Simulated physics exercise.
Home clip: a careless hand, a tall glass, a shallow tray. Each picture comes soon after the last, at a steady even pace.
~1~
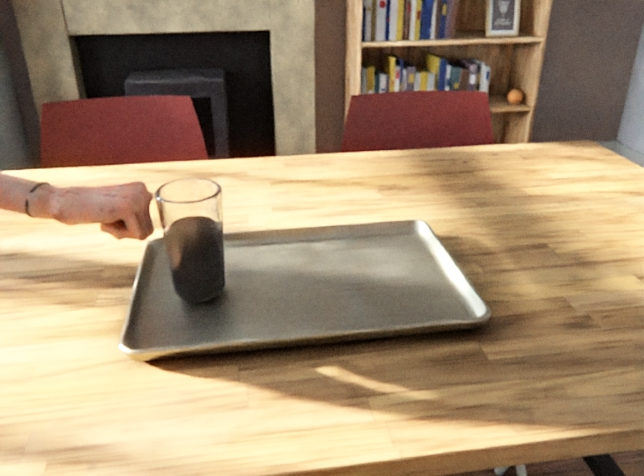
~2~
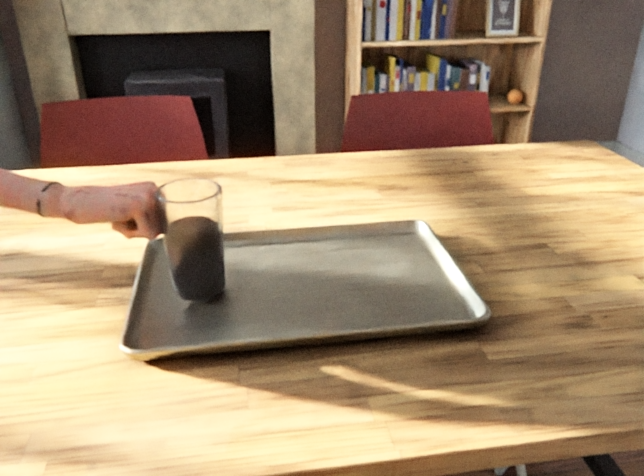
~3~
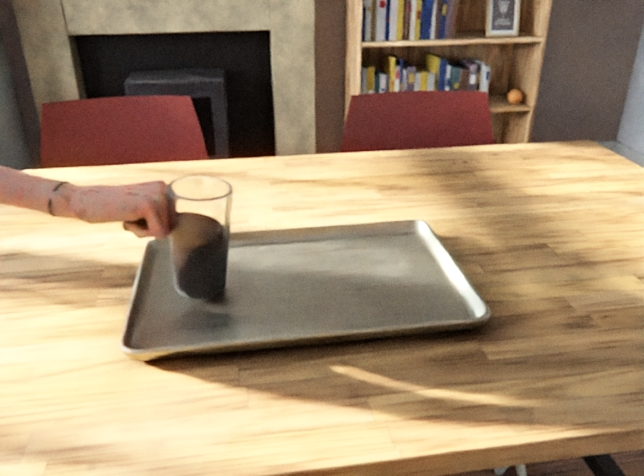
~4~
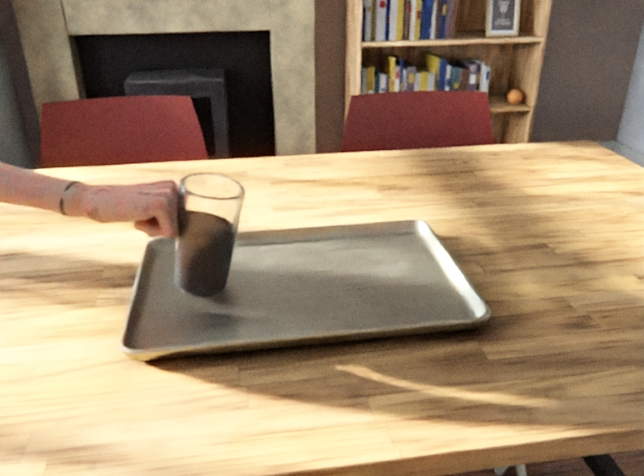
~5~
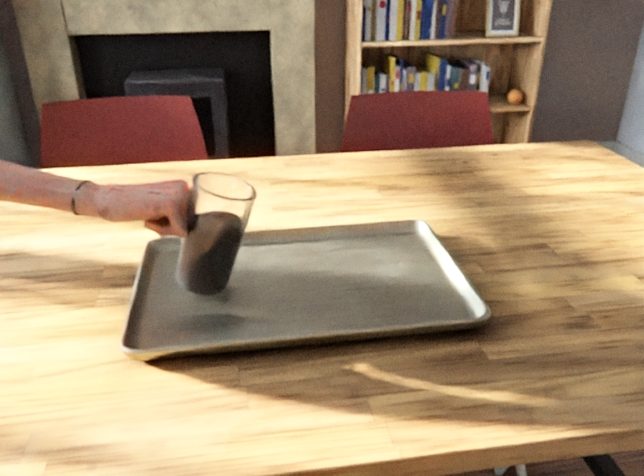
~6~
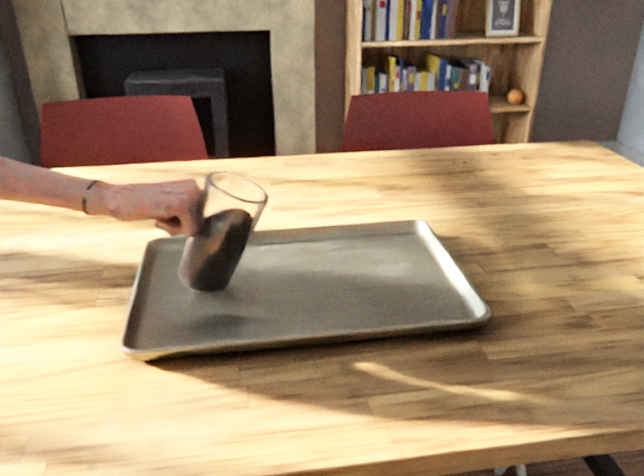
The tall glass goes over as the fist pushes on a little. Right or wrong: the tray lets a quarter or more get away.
Right.
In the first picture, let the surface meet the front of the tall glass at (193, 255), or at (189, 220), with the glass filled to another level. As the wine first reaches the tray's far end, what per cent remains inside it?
70 % and 65 %.
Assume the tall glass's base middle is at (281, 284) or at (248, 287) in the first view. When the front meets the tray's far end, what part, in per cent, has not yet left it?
Roughly 80 percent in the first spot and 80 percent in the second.
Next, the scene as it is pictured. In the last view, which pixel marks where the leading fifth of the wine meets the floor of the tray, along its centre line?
Impact centre, mid-line: Approx. (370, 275).
A moment on, the tall glass is falling and 100 per cent is in the glass, 0 on the tray and 0 above or beyond its rim.
Next, the tall glass lies on its side and 76 per cent is in the glass, 22 on the tray and 2 above or beyond its rim.
Then the tall glass lies on its side and 45 per cent is in the glass, 39 on the tray and 16 above or beyond its rim.
Later the tall glass lies on its side and 24 per cent is in the glass, 38 on the tray and 37 above or beyond its rim.
In the end 63 per cent is held by tray and glass, 37 is off the tray.
